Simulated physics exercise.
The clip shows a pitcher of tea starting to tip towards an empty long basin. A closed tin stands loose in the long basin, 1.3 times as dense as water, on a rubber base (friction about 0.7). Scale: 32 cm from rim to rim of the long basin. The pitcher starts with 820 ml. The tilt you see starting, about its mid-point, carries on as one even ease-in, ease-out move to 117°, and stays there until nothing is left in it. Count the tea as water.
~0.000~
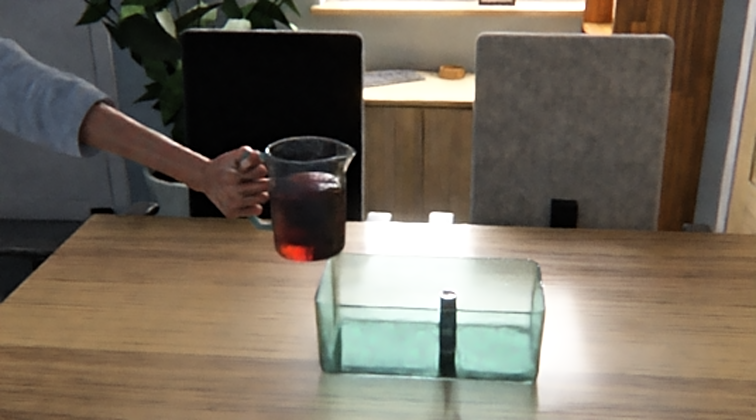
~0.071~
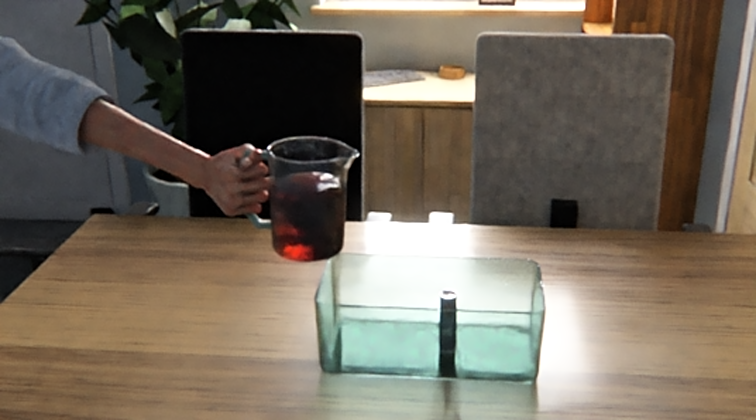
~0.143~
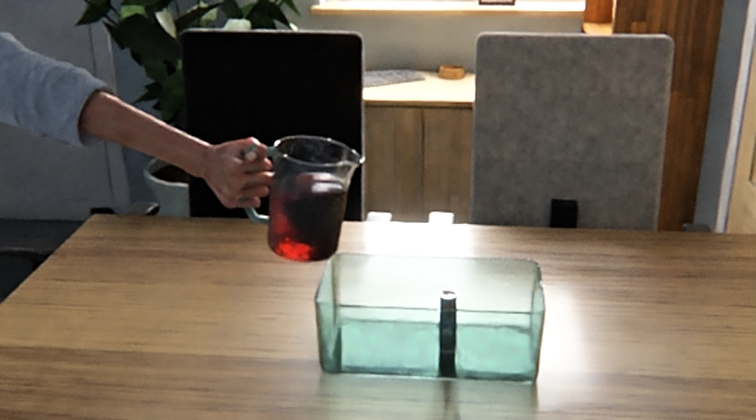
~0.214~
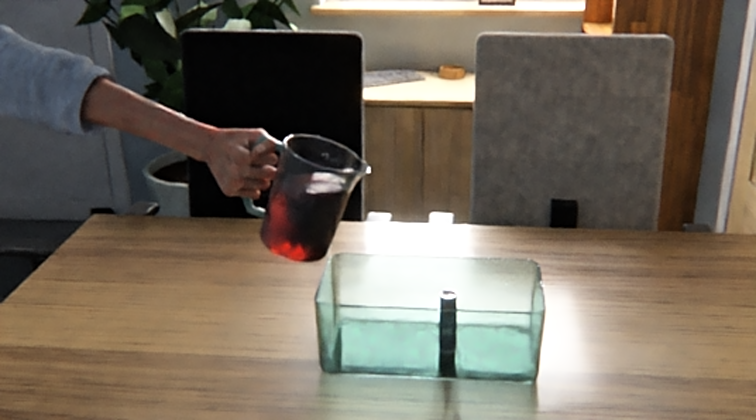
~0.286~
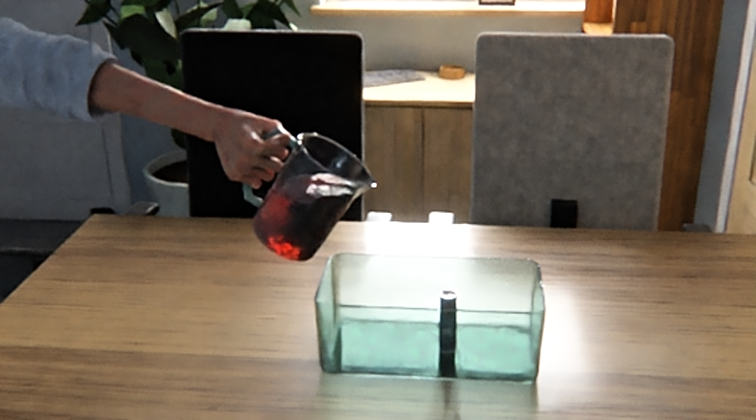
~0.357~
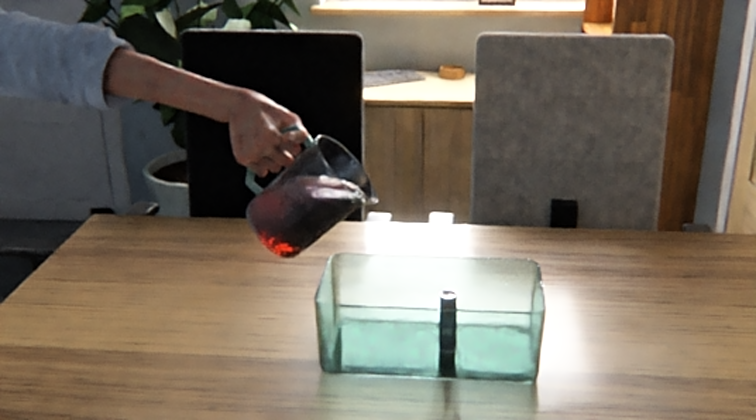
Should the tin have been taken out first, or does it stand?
It remains upright.
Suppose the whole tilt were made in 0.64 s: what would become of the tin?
Then it stays up.
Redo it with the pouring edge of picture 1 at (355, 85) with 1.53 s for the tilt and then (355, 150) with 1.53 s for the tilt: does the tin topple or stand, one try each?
First it topples; then it keeps standing.
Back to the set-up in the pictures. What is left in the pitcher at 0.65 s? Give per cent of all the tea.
Near 62 in a hundred.
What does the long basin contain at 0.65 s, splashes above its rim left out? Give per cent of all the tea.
Near 18 in a hundred.
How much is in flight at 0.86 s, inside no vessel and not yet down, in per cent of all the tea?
Some 7 per cent.
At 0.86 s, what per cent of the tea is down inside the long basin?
About 82 per cent.
After 0.65 s the tilt is 104° and 62 per cent is still to pour; the tin stands where it began.
After 0.86 s the tilt is 117° and 11 per cent is still to pour; the tin stands where it began.
After 1.08 s the tilt is 117° and 0 per cent is still to pour; the tin stands where it began.
After 1.32 s the tilt is 117° and 0 per cent is still to pour; the tin stands where it began.
In the end the tin stands where it began.
